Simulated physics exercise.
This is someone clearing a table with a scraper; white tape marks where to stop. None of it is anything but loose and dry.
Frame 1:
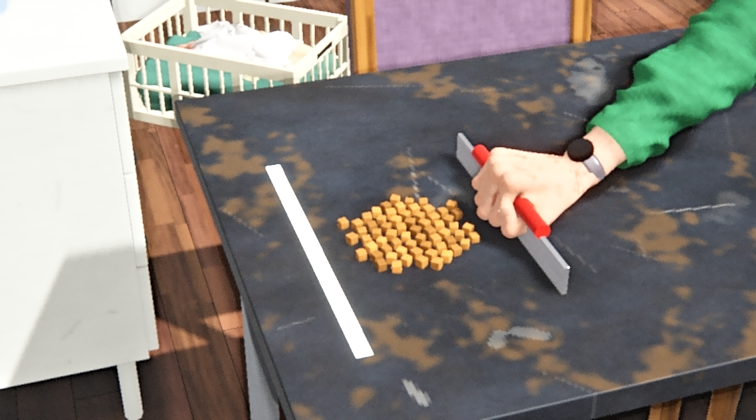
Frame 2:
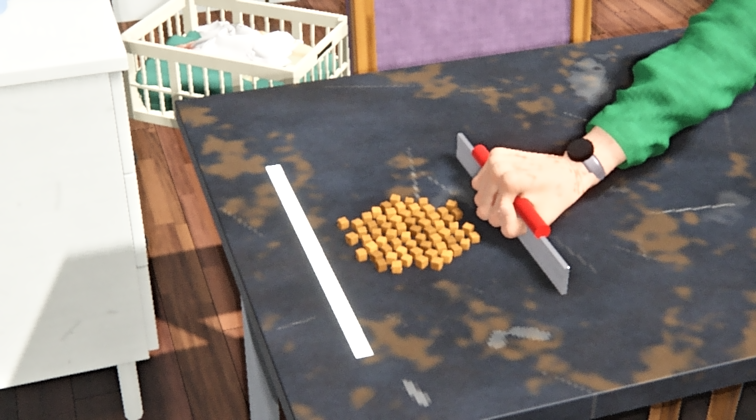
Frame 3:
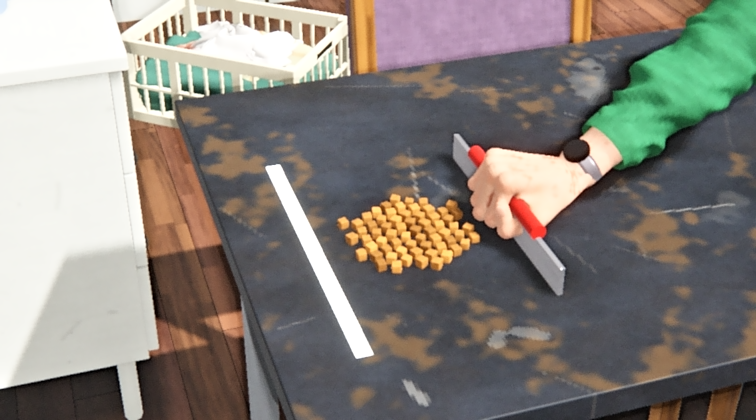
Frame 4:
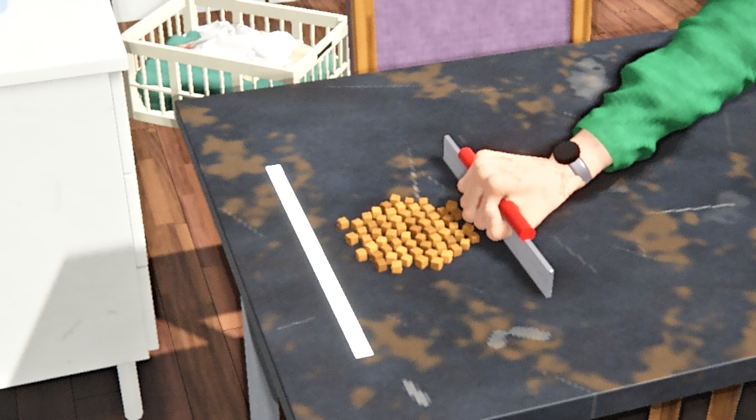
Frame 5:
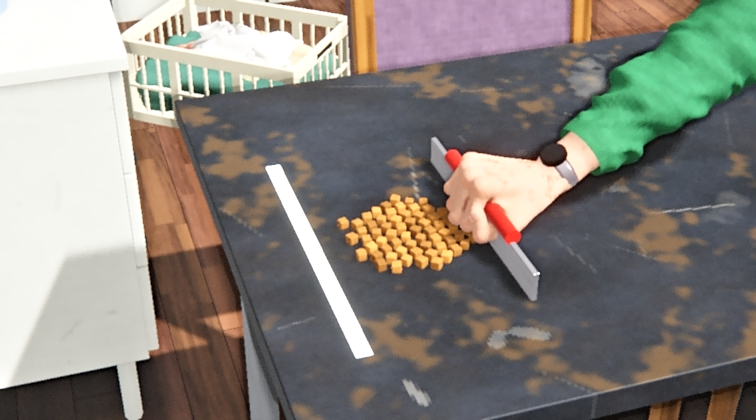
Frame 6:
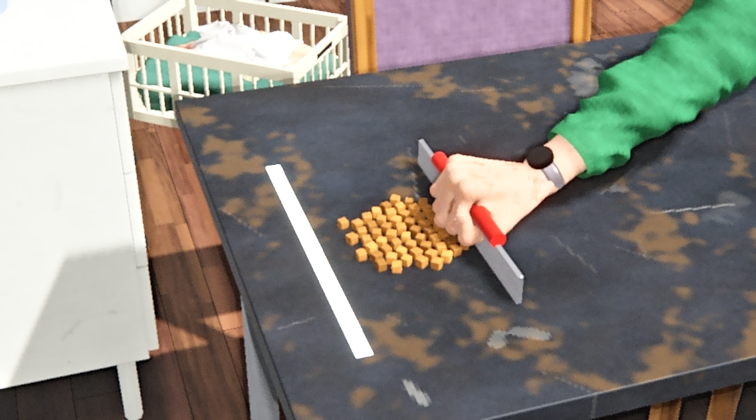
At the start, a hand in a green sleeve holds a red-handled scraper still on a dark, worn table, right of a heap of small brown cubes and a white tape strip. The hand then slides the scraper a short way left, up to the heap's right side, while the tape stays put.
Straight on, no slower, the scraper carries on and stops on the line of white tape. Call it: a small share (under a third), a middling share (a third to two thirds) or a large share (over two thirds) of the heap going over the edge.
A small share.
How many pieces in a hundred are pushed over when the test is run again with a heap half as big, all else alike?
Roughly 0 per cent.
Soon after the last picture, scraper still moving, near (385, 216); heap all on the table, its front near (311, 225).
A little later, scraper stopped at the white tape; heap all on the table, its front near (237, 255).
At rest, scraper stopped at the white tape; heap all on the table, its front near (237, 255).
